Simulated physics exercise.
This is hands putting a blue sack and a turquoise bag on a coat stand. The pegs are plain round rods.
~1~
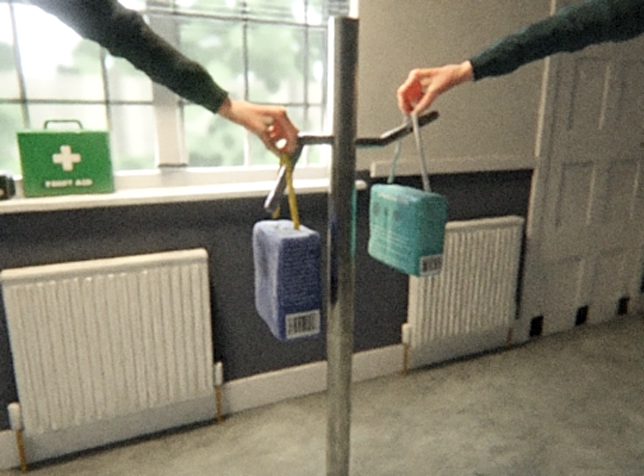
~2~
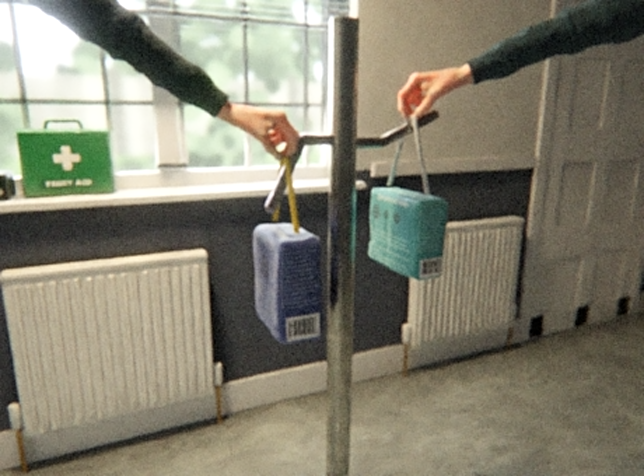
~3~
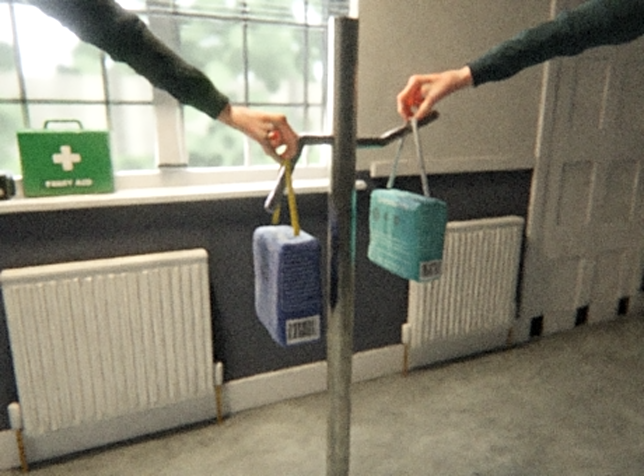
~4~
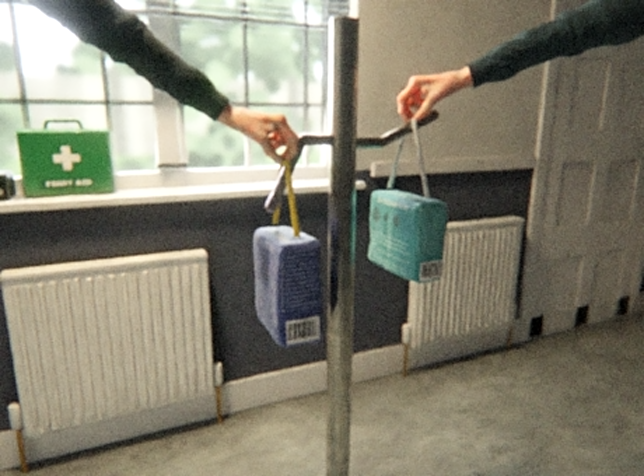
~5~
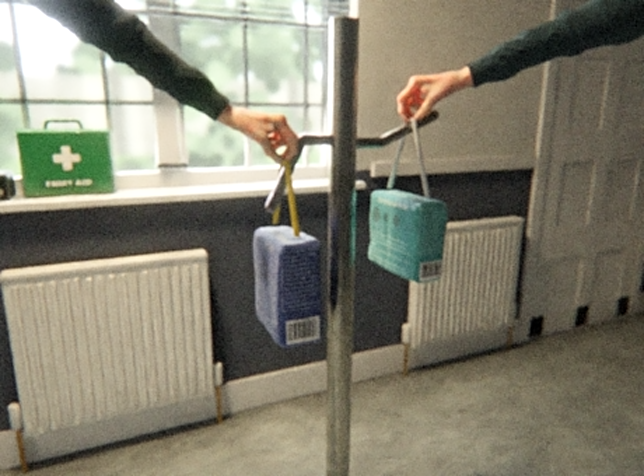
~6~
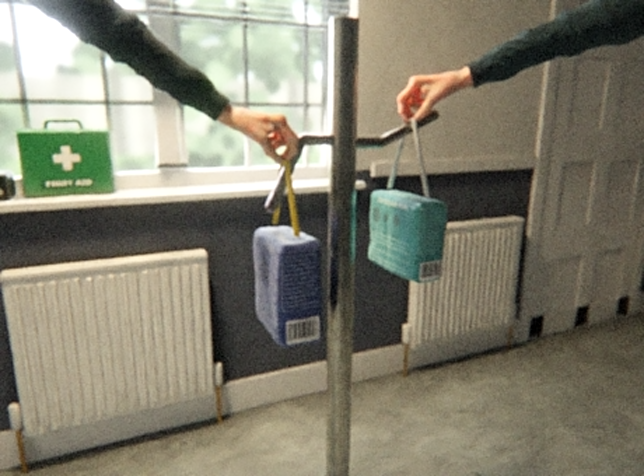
The clip opens with two hands holding a blue sack by a yellow strap and a turquoise bag by a pale strap at the pegs of a metal stand, the left peg sloping down and the right angled up. Both bags lower very slightly, then stay almost still, with the hands still gripping the straps.
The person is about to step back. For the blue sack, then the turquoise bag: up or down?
The blue sack slips off its peg; the turquoise bag holds on.
Then, 0.32 s past the final frame, blue sack falling near (288, 408); turquoise bag on its peg near (404, 238).
Then, 0.58 s past the final frame, blue sack on the floor; turquoise bag on its peg near (399, 240).
When it is over, blue sack on the floor; turquoise bag on its peg near (390, 246). The blue sack drops to the floor and the turquoise bag remains on its peg.
